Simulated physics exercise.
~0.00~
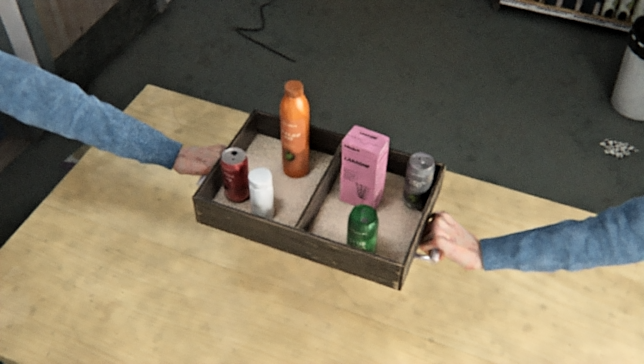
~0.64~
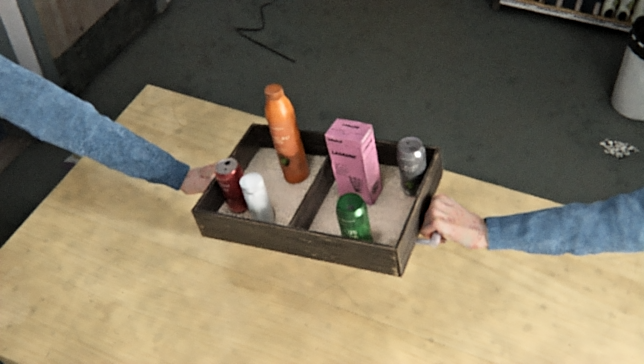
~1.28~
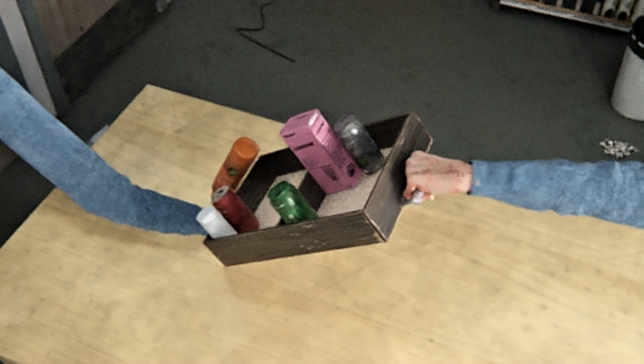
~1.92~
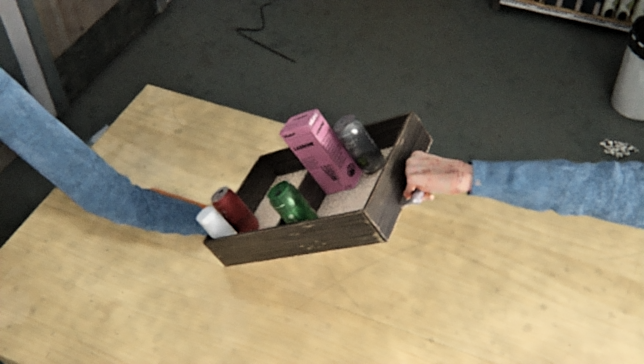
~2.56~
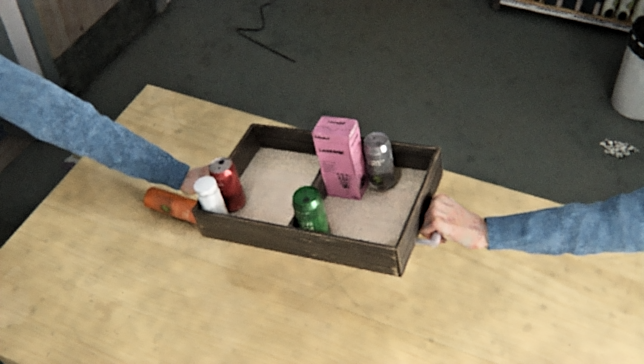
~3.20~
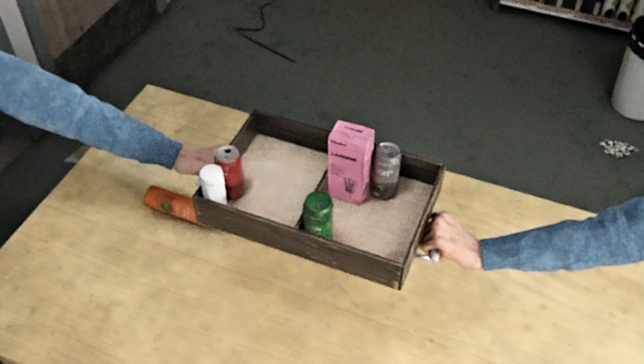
Above a wooden table, two hands tip a crate left, spilling the orange bottle, then level it.
